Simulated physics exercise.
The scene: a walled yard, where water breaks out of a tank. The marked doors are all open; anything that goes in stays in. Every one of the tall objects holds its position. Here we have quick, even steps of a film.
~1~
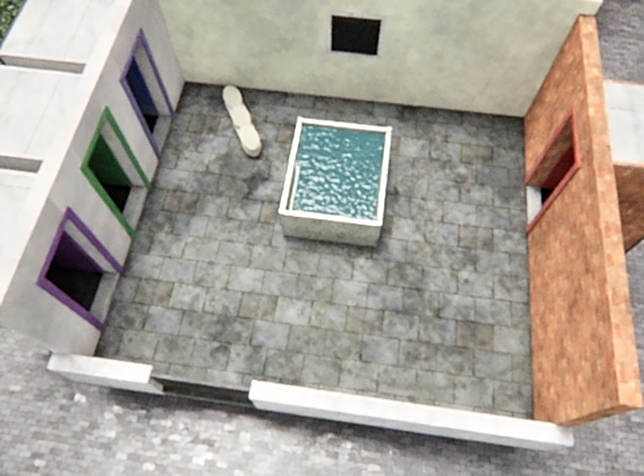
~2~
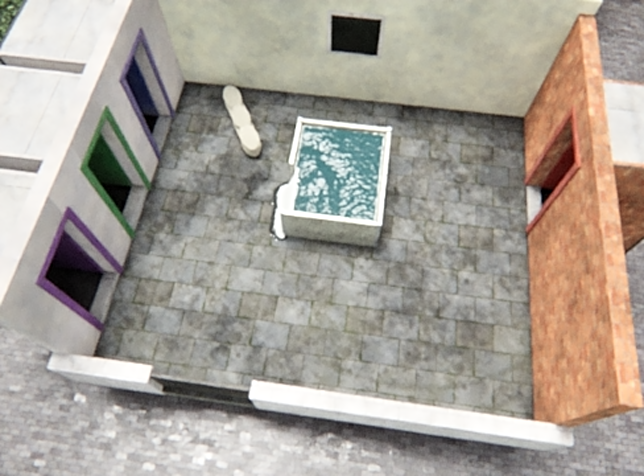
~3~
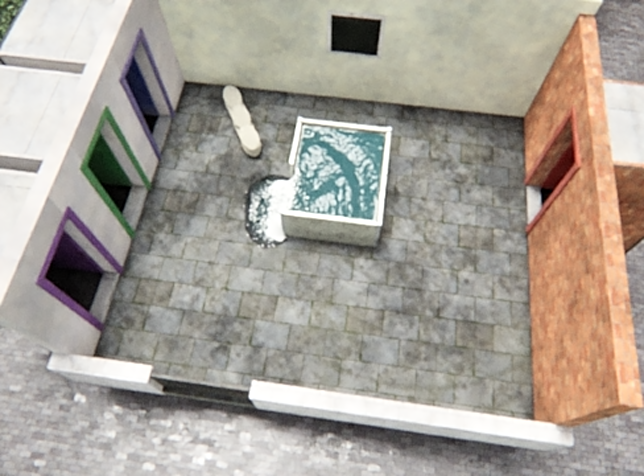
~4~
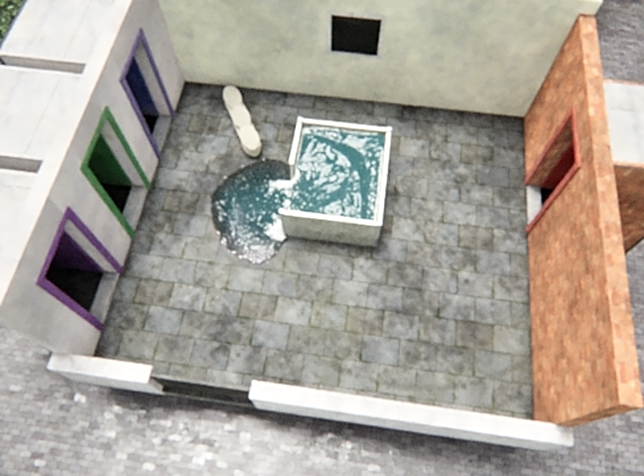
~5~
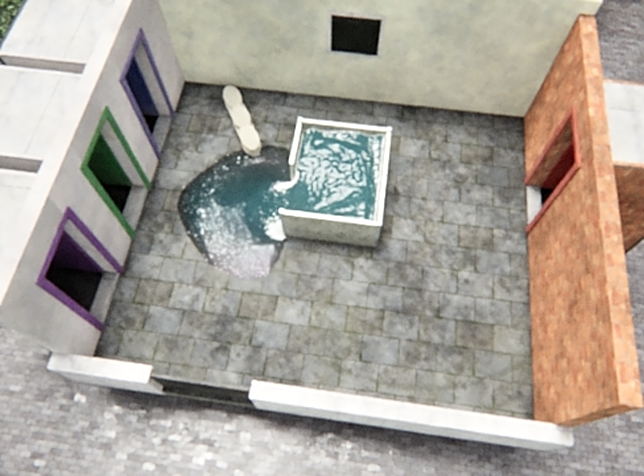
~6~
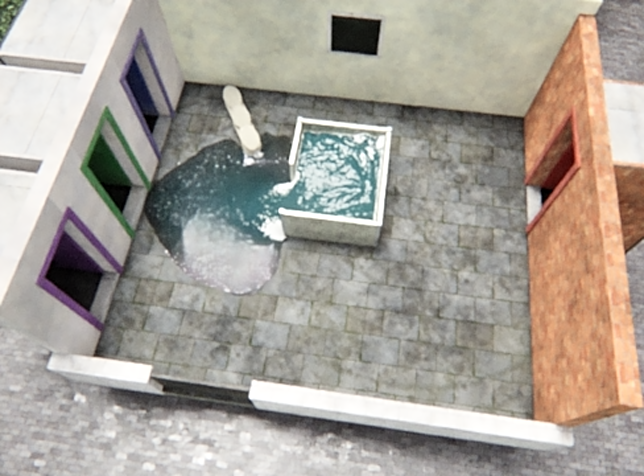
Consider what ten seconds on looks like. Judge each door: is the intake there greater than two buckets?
Purple door, greater; green door, greater; red door, not greater; blue door, greater.
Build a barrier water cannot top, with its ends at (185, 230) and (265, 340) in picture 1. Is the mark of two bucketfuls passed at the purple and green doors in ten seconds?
One by one: Purple door is under, green door lets more in.
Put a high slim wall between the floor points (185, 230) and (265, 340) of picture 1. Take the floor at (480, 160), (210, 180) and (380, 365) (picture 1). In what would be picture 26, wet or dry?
Taking the three spots in turn, they are unwetted, inundated and inundated.
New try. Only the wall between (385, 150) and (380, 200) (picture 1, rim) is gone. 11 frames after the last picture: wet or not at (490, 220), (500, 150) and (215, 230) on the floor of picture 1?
The first spot is soaked, the second soaked and the third spared.
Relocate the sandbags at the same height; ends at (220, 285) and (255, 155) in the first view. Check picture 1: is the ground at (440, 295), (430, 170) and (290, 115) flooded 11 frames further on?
Sequence check: Left alone / left alone / soaked through.
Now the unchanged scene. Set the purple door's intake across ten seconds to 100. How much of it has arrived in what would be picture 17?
Share by then: About 30 in a hundred.
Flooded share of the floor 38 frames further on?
Estimate: Some 75 in a hundred.
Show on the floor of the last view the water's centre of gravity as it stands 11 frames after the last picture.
The balance point is around (252, 209).
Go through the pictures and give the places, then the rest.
In the first picture, the tank at (338, 172) is whole and still.
In the second picture, water pours out at (291, 204) and has run to (276, 235).
In the third picture, water pours out at (291, 204) and has run to (261, 183).
In the fourth picture, the front is at (220, 192), out from the gap at (291, 205).
In the fifth picture, water pours out at (291, 205) and has run to (183, 208).
In the sixth picture, the front is at (149, 210), out from the gap at (291, 204).
A moment on, water covers 25 % of the floor; the purple door wet at the sill, nothing in, the green door over two buckets in, the red door not reached, the blue door under two buckets in.
Next, water covers 30 % of the floor; the purple door under two buckets in, the green door far over two buckets in, the red door not reached, the blue door over two buckets in.
Then, water covers 40 % of the floor; the purple door over two buckets in, the green door far over two buckets in, the red door not reached, the blue door over two buckets in.
Later, water covers 75 % of the floor; the purple door over two buckets in, the green door far over two buckets in, the red door not reached, the blue door over two buckets in.
In the end, water covers 90 % of the floor; the purple door over two buckets in, the green door far over two buckets in, the red door wet at the sill, nothing in, the blue door over two buckets in.
